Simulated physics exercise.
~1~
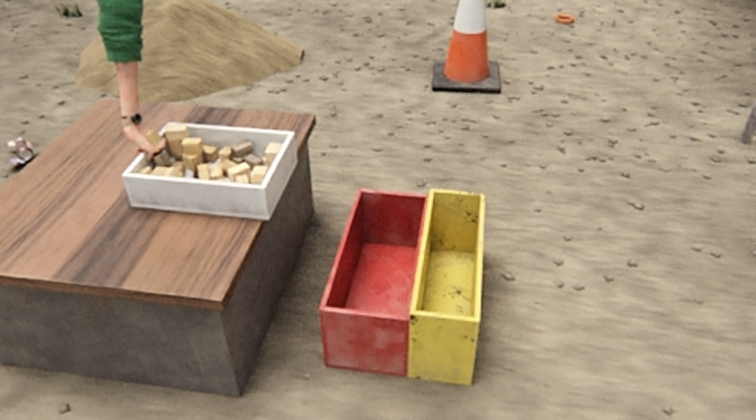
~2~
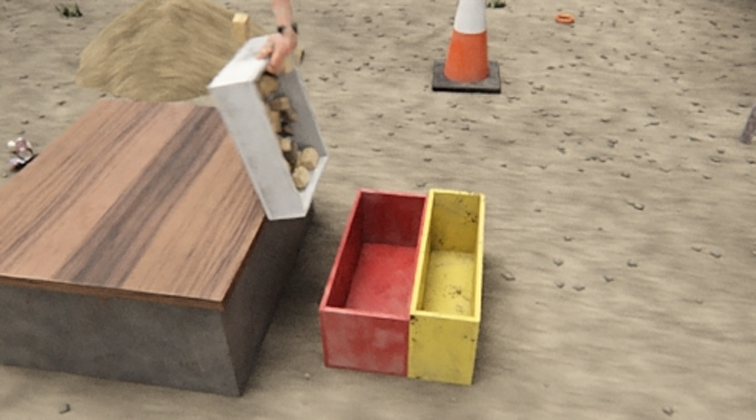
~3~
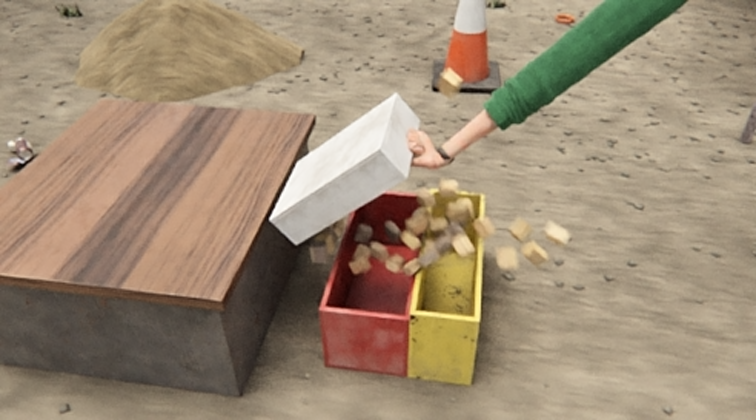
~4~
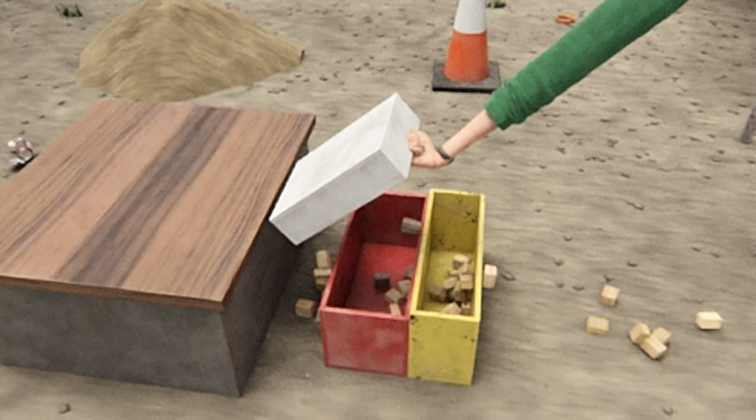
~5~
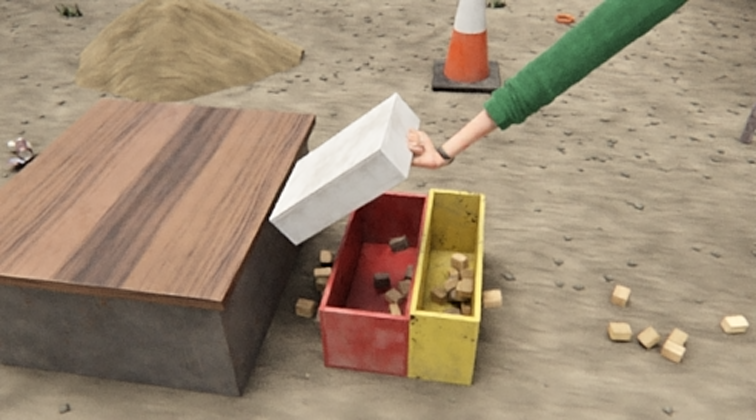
A white box full of small wooden blocks sits on a dark brown wooden bench at the left of a sandy yard, seen from above at an angle. Beside the bench stand an empty red box and, to its right, a yellow one, with an orange and white cone and a sand mound behind. A green-sleeved arm lifts the white box rightward and tips it over. Blocks tumble out in a scattered spray. Most land in the two boxes, more in the yellow, while others drop beside the bench or roll to rest on the sand at right.
